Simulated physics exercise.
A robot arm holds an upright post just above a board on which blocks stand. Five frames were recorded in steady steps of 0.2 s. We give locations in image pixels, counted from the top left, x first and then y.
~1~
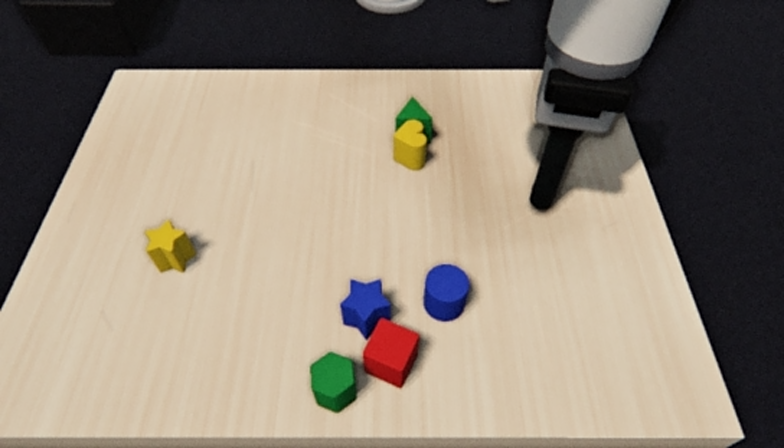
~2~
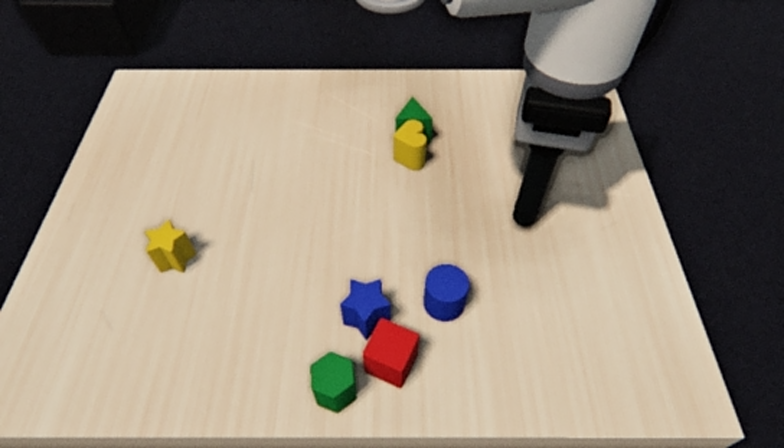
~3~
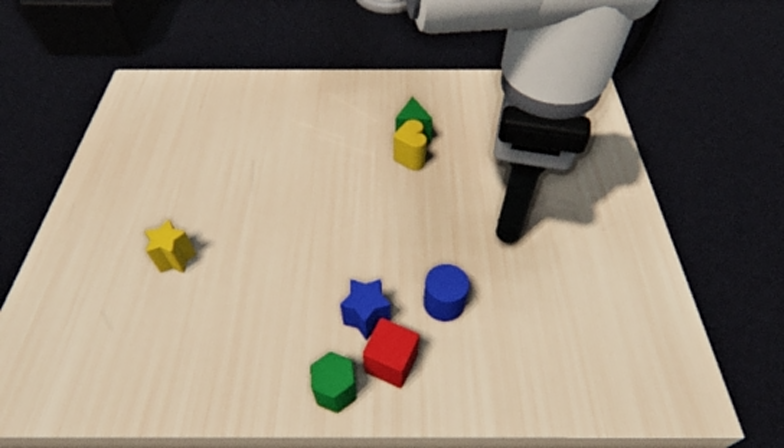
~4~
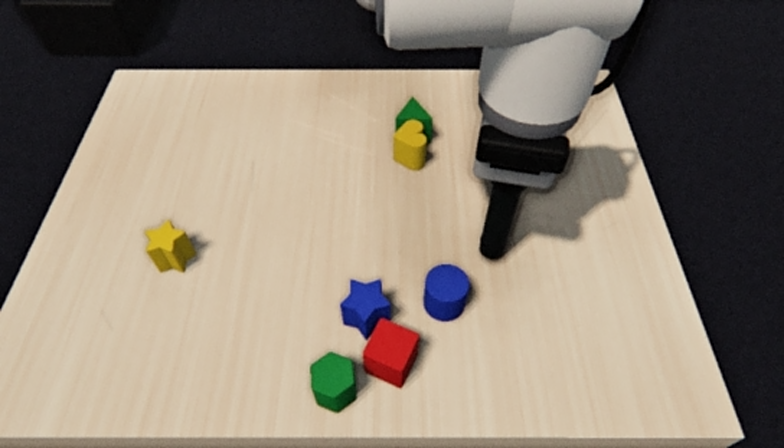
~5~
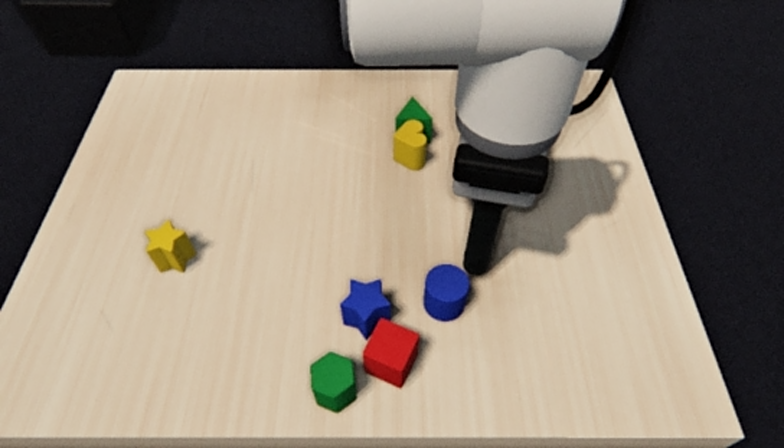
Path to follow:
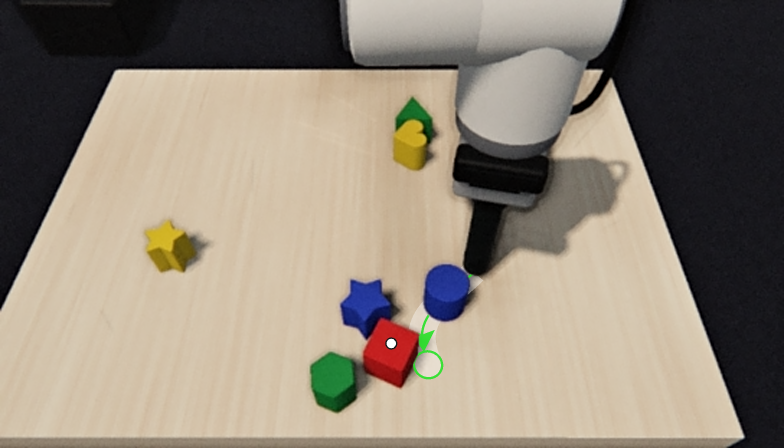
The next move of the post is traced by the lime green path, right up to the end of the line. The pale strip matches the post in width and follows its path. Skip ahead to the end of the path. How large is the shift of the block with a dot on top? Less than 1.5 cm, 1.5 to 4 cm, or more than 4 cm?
It goes beyond 4 cm.
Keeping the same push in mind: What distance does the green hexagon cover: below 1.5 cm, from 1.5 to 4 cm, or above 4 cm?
It travels between 1.5 and 4 cm.
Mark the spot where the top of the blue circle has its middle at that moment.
It should be at (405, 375) by then.
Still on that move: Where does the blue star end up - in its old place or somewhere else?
Here the blue star stays on its spot.
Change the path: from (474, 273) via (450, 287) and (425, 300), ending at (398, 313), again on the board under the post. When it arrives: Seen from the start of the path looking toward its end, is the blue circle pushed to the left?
Yes, that is how it ends up.
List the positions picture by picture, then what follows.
In the first frame, post tip at (541, 201); block tops, green hexagon at (332, 374); blue star at (365, 297); red square block at (391, 343); blue circle at (447, 282).
In the second frame, post at (524, 218); blocks unchanged.
In the third frame, post at (507, 234); blocks unchanged.
In the fourth frame, post at (491, 250); blocks unchanged.
In the fifth frame, post at (475, 266); green hexagon at (332, 374); blue star at (365, 297); red square block at (391, 343); blue circle at (447, 282).
Path on the board, from (474, 273) via (447, 296) and (424, 325), ending at (428, 365); the dot is on the red square block.
What follows on the original path. One third of the way, post at (447, 291); blue circle at (428, 301).
Two thirds of the way, post at (424, 320); green hexagon at (326, 377); red square block at (374, 368), turned 40° clockwise; blue circle at (410, 338).
At the end, post at (429, 359); green hexagon at (312, 385); blue star in place; red square block at (357, 390), turned 65° clockwise; blue circle at (405, 375).
